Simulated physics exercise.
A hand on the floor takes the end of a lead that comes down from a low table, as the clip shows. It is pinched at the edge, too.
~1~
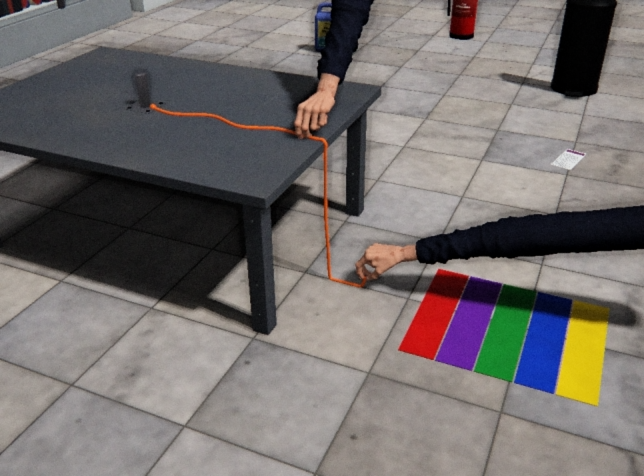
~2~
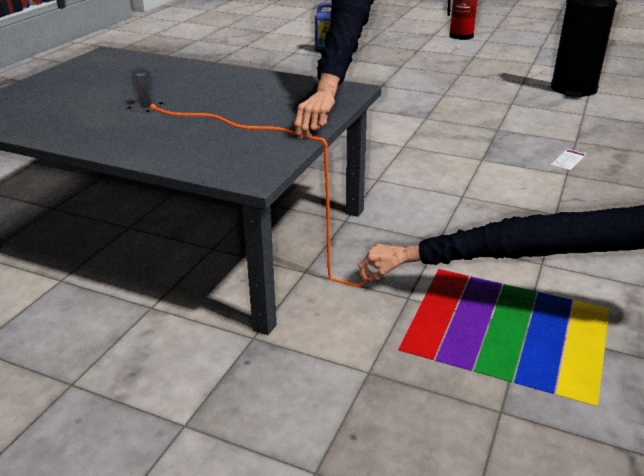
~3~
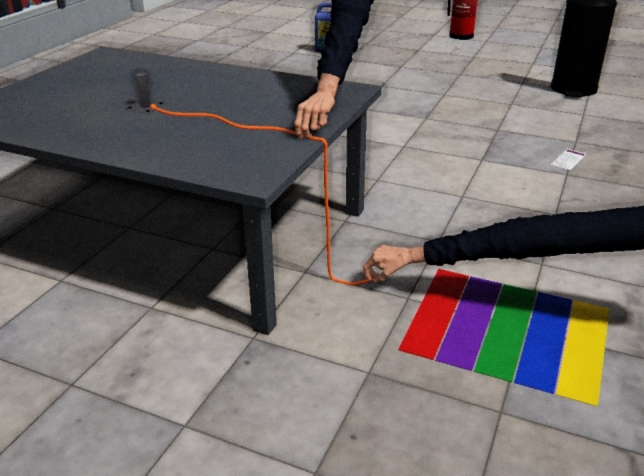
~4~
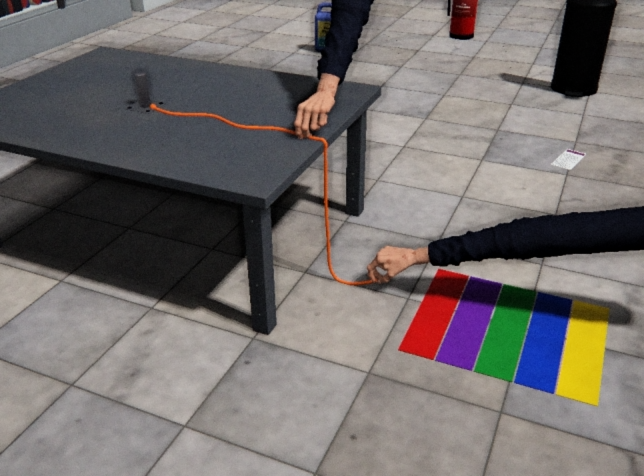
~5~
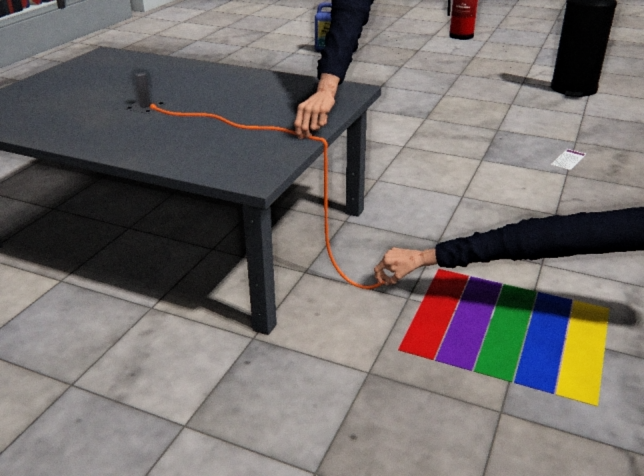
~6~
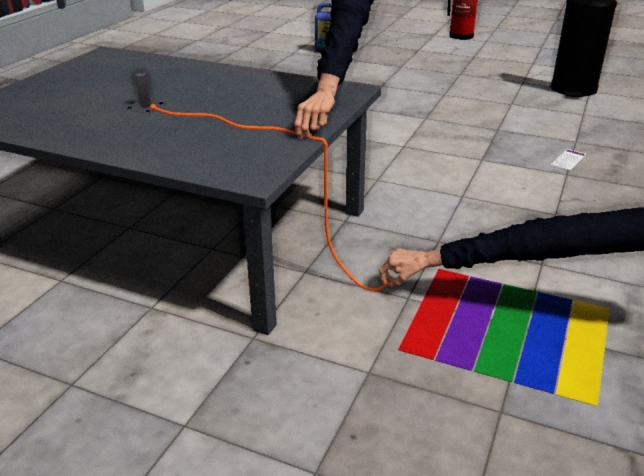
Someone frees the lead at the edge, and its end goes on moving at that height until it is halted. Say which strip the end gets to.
It gets to the purple strip.
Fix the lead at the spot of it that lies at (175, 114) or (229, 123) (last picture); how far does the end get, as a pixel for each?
Estimated pixels: (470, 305), then (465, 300).
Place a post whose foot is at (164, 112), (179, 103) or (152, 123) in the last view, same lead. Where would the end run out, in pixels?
Approximate pixels in order: (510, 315), (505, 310), (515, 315).
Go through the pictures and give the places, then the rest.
End (365, 277); red (423, 338); purple (460, 348); green (498, 358); blue (538, 369); yellow (580, 381), in the first picture.
End (368, 278); lead through (170, 114) (226, 121) (280, 130) (326, 158) (328, 217) (329, 268), in the second picture.
End (372, 279), in the third picture.
End (377, 280); lead through (170, 114) (226, 121) (280, 130) (325, 158) (326, 218) (330, 268), in the fourth picture.
End (383, 282), in the fifth picture.
End (388, 283); lead through (170, 114) (226, 121) (280, 130) (325, 158) (326, 217) (343, 268), in the sixth picture.
Early on, end near (400, 286); short of the strips.
Midway, end near (444, 297); over red.
At the end of the slack, end near (472, 304); over purple. The end stops over the purple strip.
